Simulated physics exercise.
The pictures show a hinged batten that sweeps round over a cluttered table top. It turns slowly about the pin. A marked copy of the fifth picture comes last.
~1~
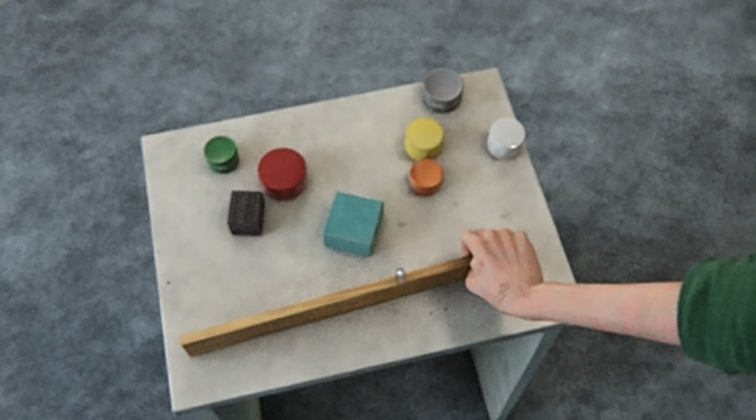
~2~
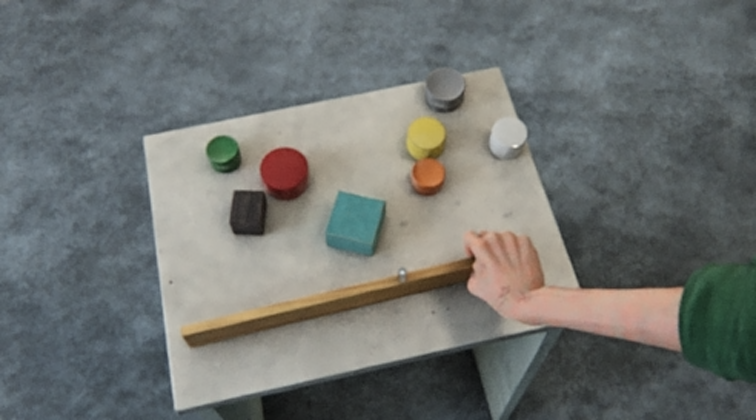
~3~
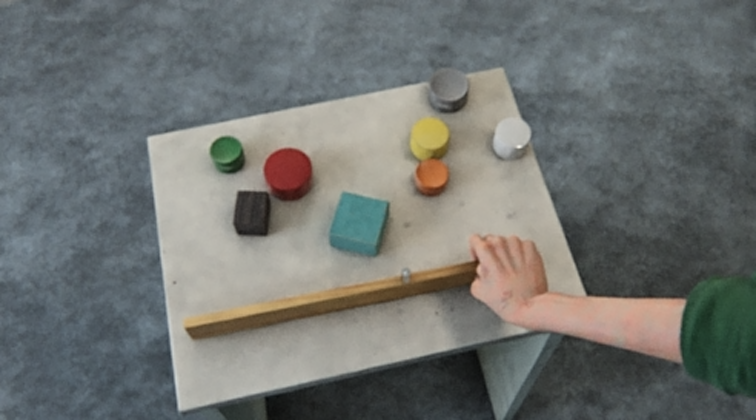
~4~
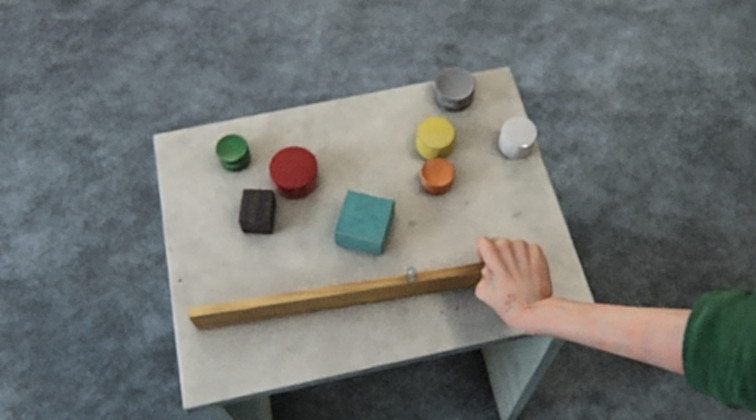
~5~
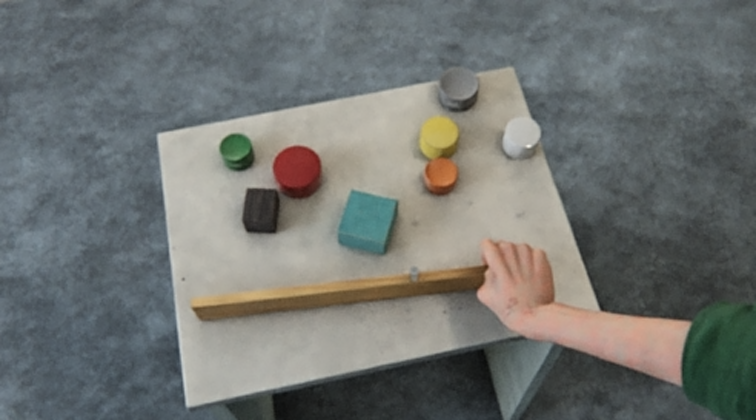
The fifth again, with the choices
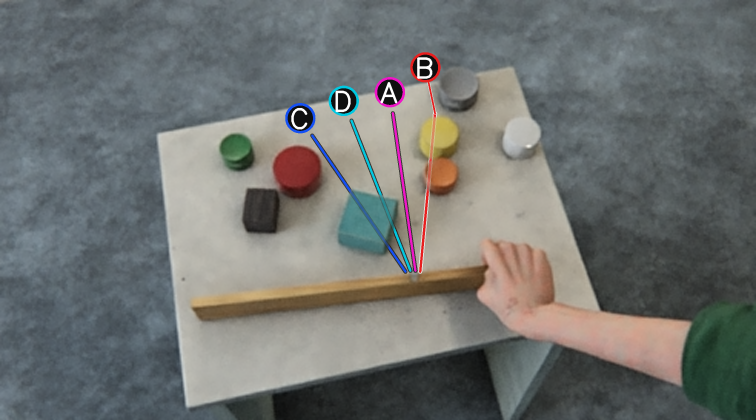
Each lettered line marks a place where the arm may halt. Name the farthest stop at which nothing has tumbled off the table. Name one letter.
Line B.
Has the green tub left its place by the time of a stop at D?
No.
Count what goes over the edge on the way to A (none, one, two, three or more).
The count is none.
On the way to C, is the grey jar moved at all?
No.
On the marked copy, A at (404, 188); B at (428, 188); C at (357, 201); D at (380, 192).
With B. Early on, arm (316, 225); red pot (306, 160); black block (278, 189).
Further on, arm (370, 183); red pot (377, 102); black block (368, 138).
At the end, arm (424, 177); red pot (403, 87); yellow tin (488, 139); nothing has fallen.
As for the rest, A is safe but short; C is safe but short; D is safe but short.
